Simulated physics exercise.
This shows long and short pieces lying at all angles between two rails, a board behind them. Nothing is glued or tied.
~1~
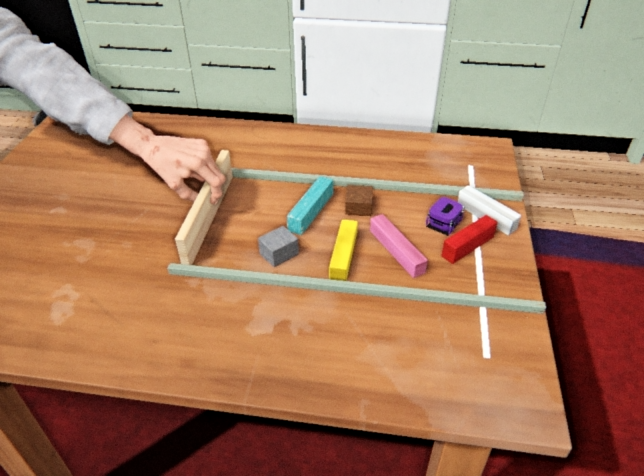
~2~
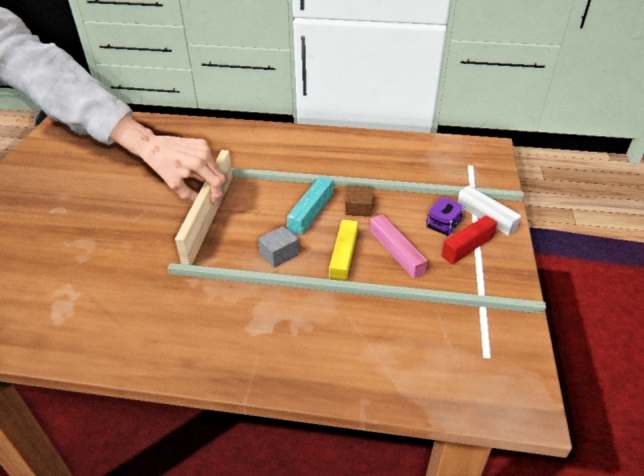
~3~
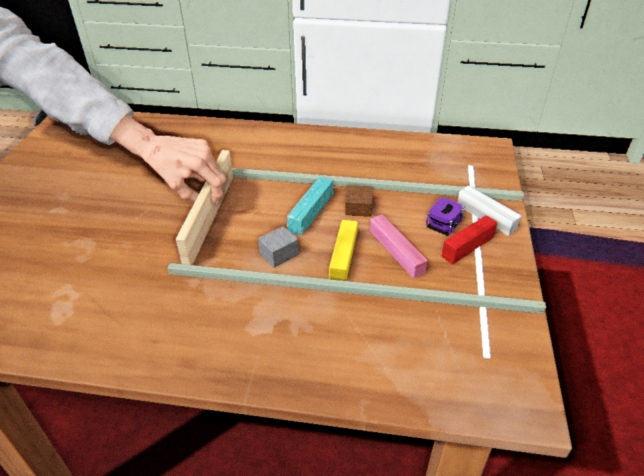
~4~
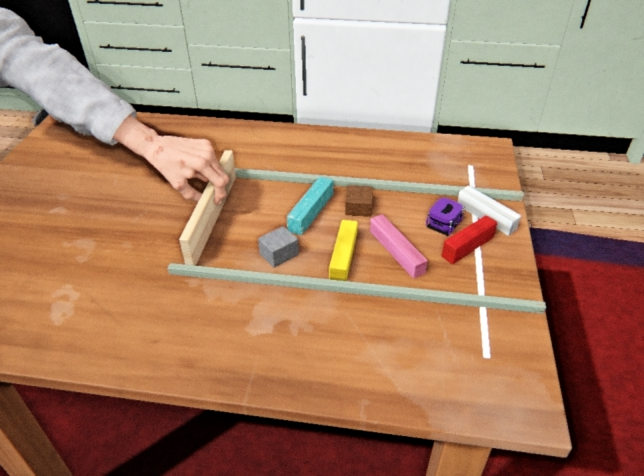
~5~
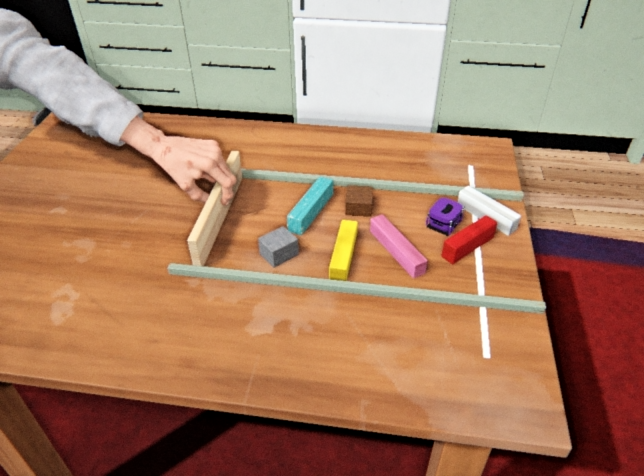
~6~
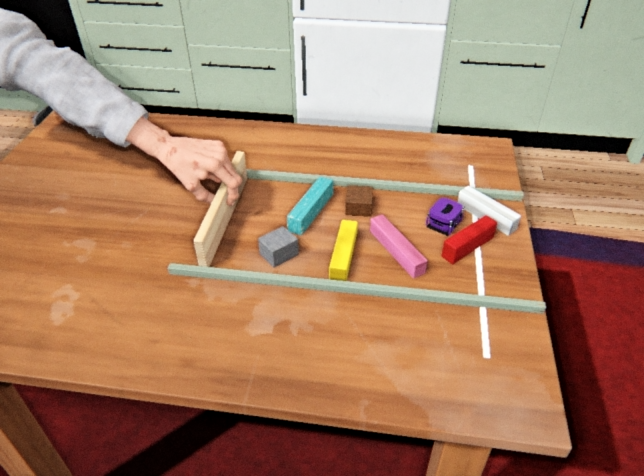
A hand held a light wooden board upright behind scattered colourful blocks between two rails on a table, then slid it slightly to the right, while the blocks all stayed where they were.
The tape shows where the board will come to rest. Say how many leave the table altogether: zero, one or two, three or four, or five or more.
As it turns out, the number that fall off is one or two.
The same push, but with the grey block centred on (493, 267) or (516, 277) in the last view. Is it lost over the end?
In turn it drops off; goes over.
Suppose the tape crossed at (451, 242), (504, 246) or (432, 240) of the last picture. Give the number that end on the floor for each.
The counts: 0, 6 and 0.
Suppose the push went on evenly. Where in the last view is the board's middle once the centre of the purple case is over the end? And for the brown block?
At (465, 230) for the purple case; at (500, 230) for the brown block.
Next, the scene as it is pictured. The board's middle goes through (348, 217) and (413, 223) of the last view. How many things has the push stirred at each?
First 5, then 8.
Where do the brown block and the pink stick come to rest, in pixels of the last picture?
About (506, 215), and the other about (531, 256).
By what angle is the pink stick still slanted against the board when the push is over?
Near 0 degrees.
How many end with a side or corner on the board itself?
It touches 2.
Soon after, none off yet; white stick at rest near (488, 210); red stick at rest near (470, 239); purple case at rest near (445, 217).
At rest, the number that fall off is one or two; fallen, purple case and red stick.
